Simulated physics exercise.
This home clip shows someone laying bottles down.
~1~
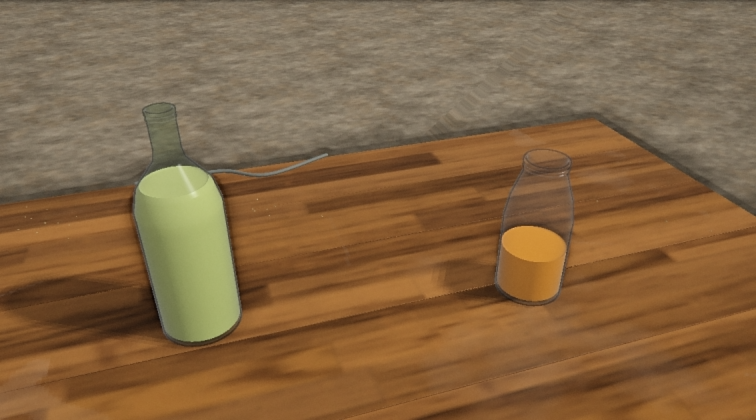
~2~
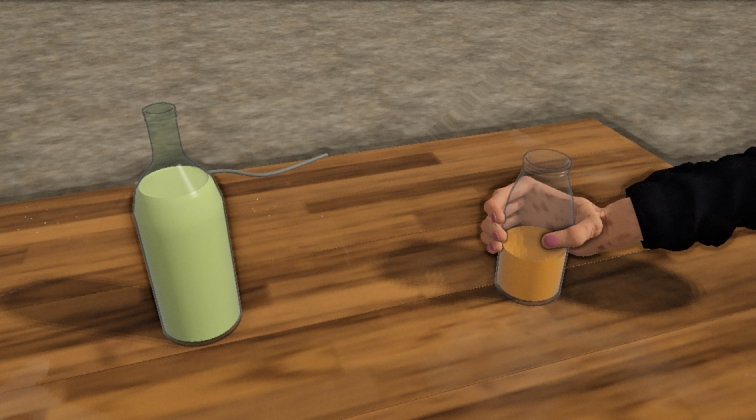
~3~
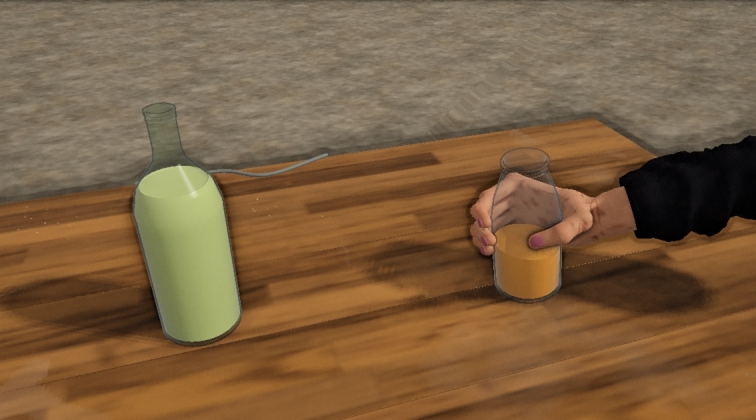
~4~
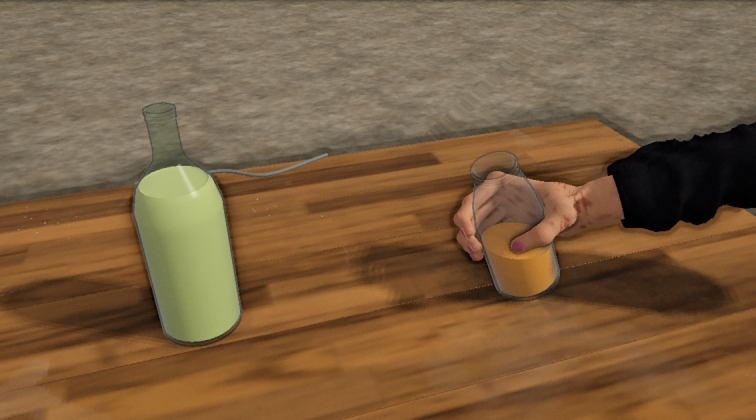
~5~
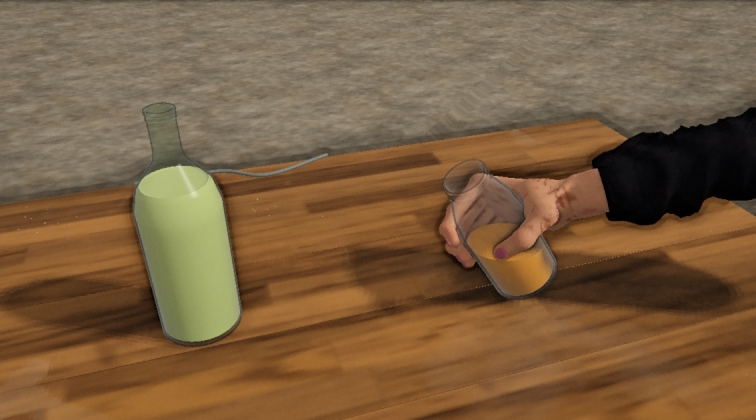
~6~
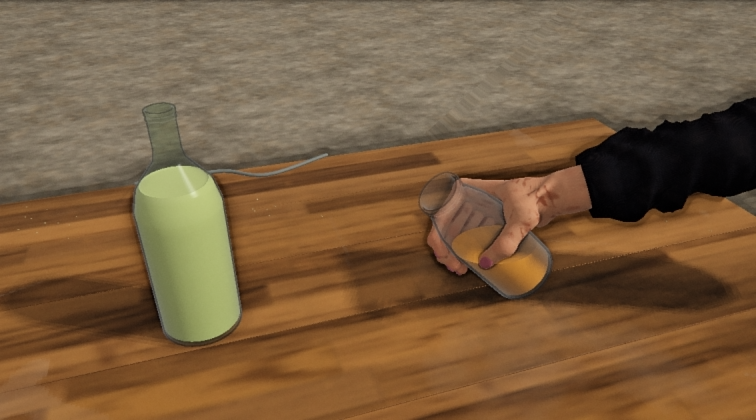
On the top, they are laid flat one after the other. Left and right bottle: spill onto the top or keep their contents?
Left bottle - spills onto it, right bottle - spills onto it.
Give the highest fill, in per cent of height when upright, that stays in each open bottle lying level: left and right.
Fill limits: About 24 % and about 12 %.
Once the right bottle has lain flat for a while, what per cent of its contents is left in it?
40 in a hundred, give or take.
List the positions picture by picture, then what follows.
Both stand upright; right bottle (537, 224) about a third full, open; left bottle (183, 222) about two thirds full, open, in the first picture.
A hand takes the right bottle; right bottle about a third full, surface at (534, 244); left bottle about two thirds full, surface at (175, 182), in the second picture.
The right bottle is being lowered; right bottle (526, 222) about a third full; left bottle (183, 222) about two thirds full, in the third picture.
The right bottle is being lowered; right bottle (510, 223) tipped 20°; left bottle about two thirds full, surface at (175, 182), in the fourth picture.
The right bottle is being lowered; right bottle (495, 226) tipped 30°; left bottle (183, 222) about two thirds full, in the fifth picture.
The right bottle is being lowered; right bottle (482, 232) tipped 40°, open; left bottle about two thirds full, surface at (175, 182), open, in the sixth picture.
A moment on, the right bottle is nearly down; right bottle, all still inside.
Further on, the right bottle lies flat; right bottle, a puddle at its mouth.
When it is over, both lie flat; right bottle, a puddle at its mouth; left bottle, a puddle at its mouth.
